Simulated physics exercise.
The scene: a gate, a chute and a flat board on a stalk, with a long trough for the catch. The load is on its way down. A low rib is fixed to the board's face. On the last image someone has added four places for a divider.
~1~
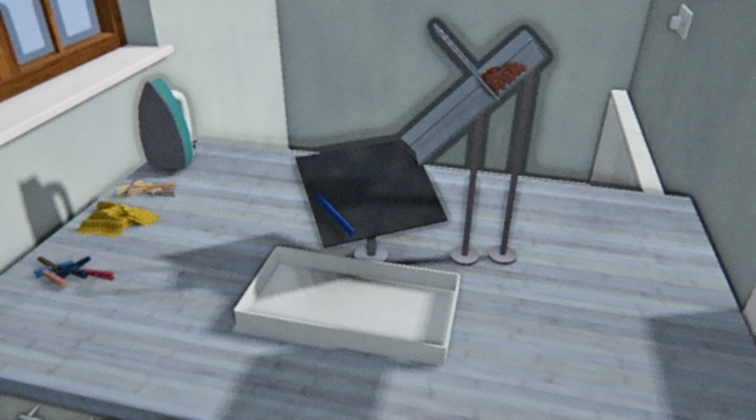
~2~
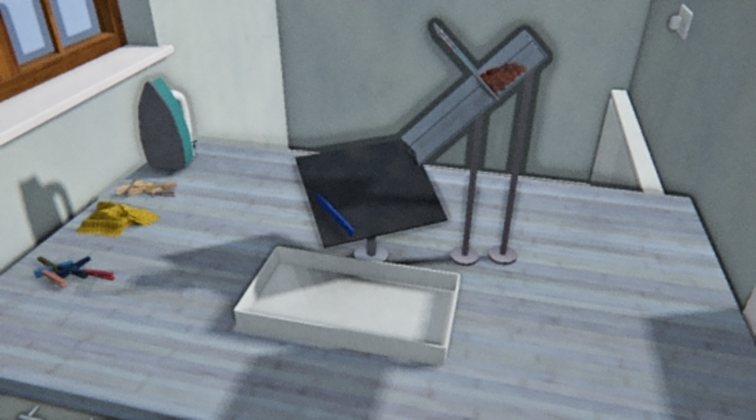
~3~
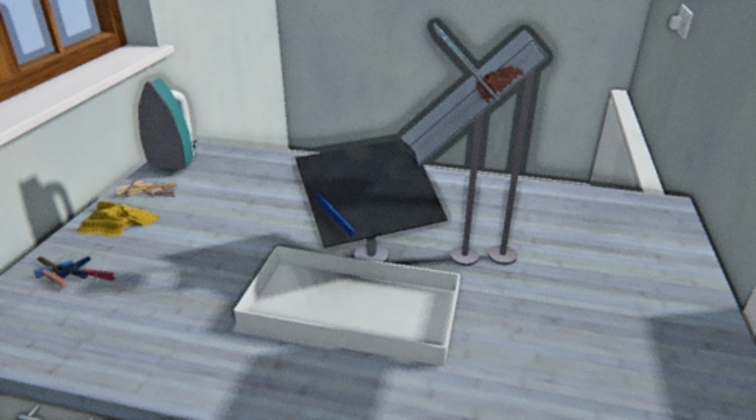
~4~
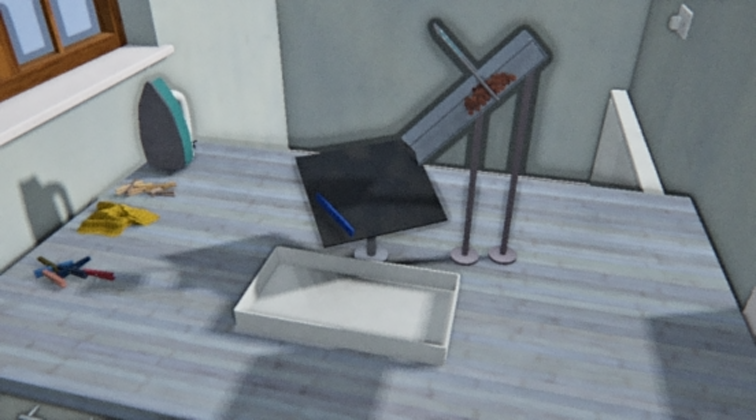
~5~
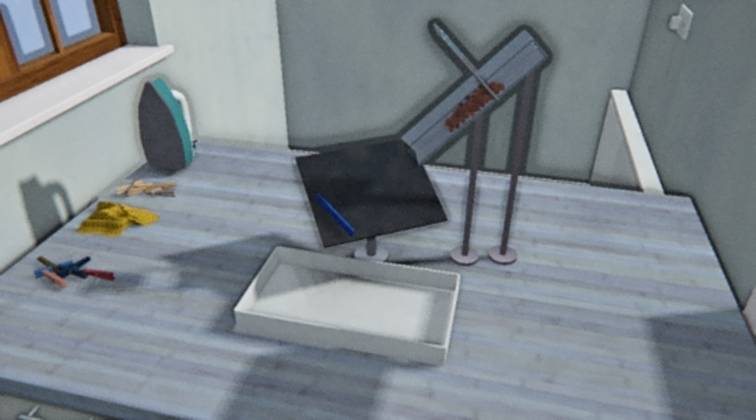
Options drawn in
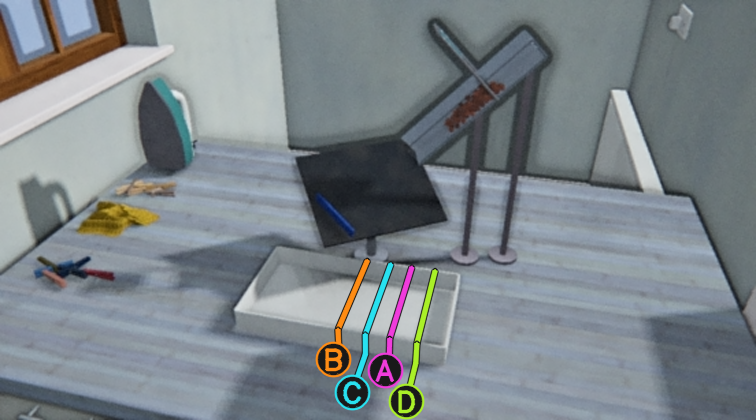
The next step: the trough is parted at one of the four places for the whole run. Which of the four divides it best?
The best line is C.
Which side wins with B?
The right side.
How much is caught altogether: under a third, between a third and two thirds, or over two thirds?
Over two thirds.
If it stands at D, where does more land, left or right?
The left side.
On the marked copy, line A crosses the front rim at (389, 338); line B crosses the front rim at (338, 328); line C crosses the front rim at (365, 333); line D crosses the front rim at (417, 342).
Choosing A, of what is caught, the larger part on the left of the divider, roughly a quarter on the right.
Choosing B, of what is caught, about a tenth on the left of the divider, almost all on the right.
Choosing C, of what is caught, roughly half on the left of the divider, roughly half on the right.
Choosing D, of what is caught, almost all on the left of the divider, just a few on the right.
